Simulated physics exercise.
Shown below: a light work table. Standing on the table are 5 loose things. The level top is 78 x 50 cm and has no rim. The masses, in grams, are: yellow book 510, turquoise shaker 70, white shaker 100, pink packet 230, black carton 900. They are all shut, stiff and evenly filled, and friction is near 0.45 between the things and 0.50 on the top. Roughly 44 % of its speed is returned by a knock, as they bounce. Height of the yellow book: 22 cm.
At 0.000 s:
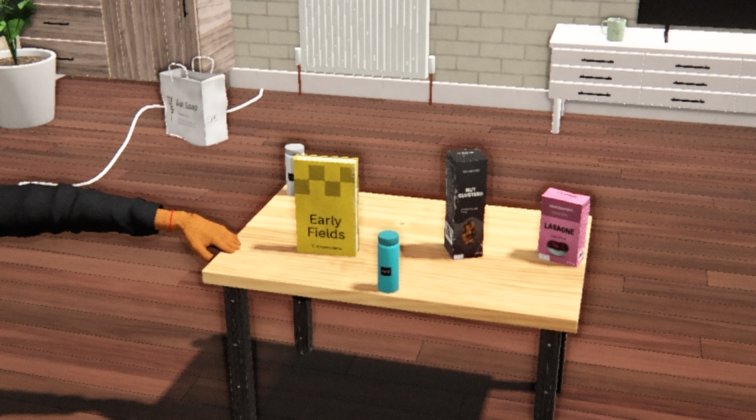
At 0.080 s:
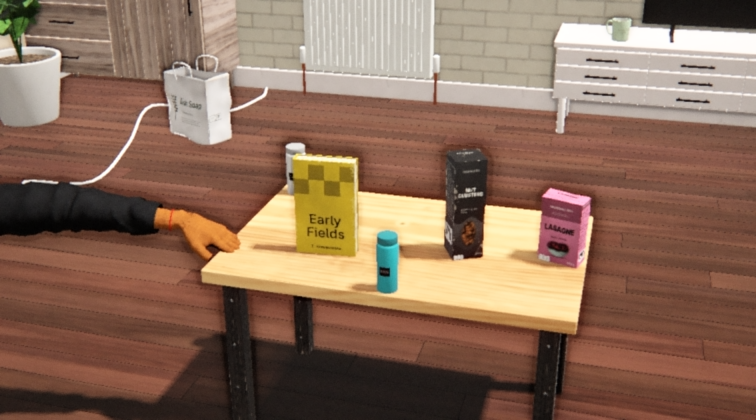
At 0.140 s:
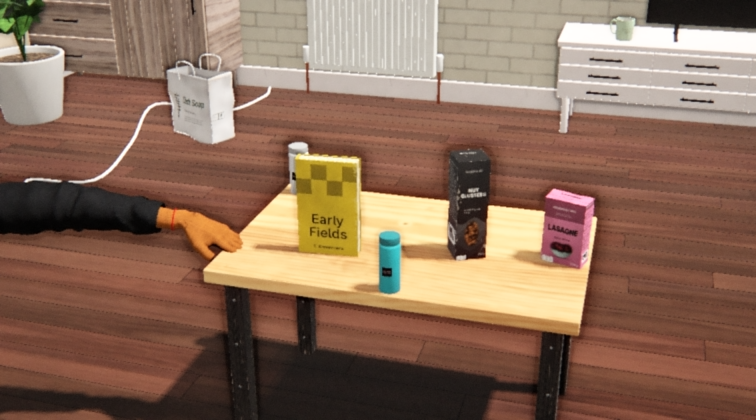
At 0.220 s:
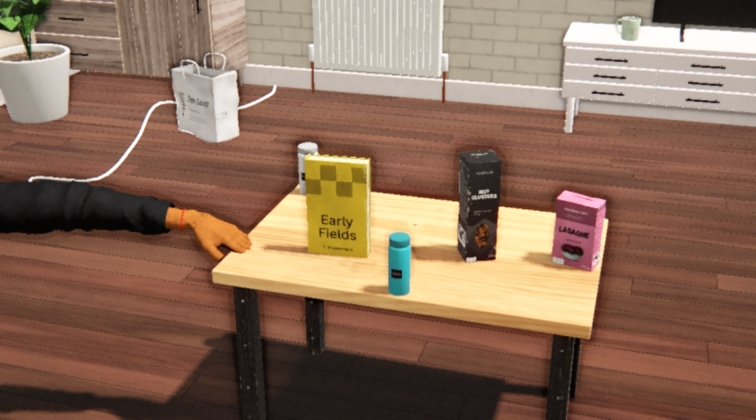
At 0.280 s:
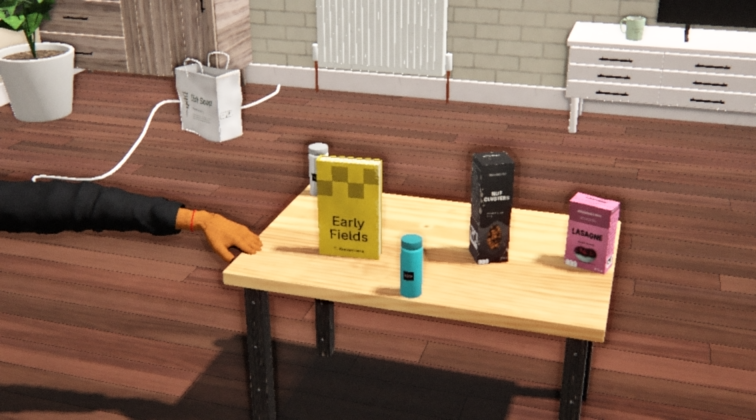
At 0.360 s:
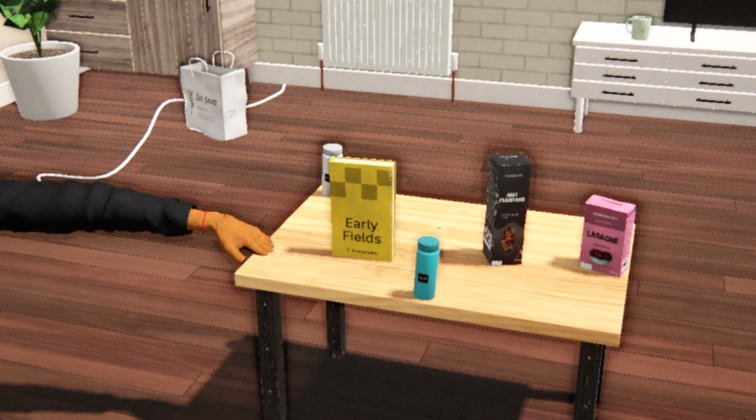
In a wood-floored room seen from slightly above, a light table stands before a radiator, paper bag and white drawers. On it are a yellow book with a white shaker behind, a turquoise shaker in front, a black carton right of centre and a pink packet at right. An orange-gloved hand at the left edge slides the table slightly right, its upright items riding along, as the camera drifts slightly left.
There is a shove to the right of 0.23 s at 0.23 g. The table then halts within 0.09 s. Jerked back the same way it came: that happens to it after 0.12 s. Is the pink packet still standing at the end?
Yes.
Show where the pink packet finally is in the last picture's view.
In the end it sits at around (565, 231).
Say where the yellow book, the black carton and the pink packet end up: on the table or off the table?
Observed: Yellow book remains in bounds; black carton remains in bounds; pink packet remains in bounds.
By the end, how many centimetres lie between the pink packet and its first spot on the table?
I'd put it at about 0 centimetres.
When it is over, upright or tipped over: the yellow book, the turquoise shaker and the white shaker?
In the last frame the yellow book remains up, the turquoise shaker does not stay up and the white shaker does not stay up.
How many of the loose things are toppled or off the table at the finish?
So, 3 in all.
After 0.86 s, turquoise shaker on its side; white shaker 16° off upright; black carton 9° off upright.
After 1.26 s, white shaker now off the table; black carton 68° off upright; turquoise shaker on its side.
After 1.46 s, black carton on its side; turquoise shaker on its side; yellow book moved 4 cm.
In the end (1.9 s), off the table and tipped over, white shaker; toppled on the table, turquoise shaker and black carton; the other 2 under 5 cm from the start. At the end, from the last picture's camera, pink packet near (565, 231).
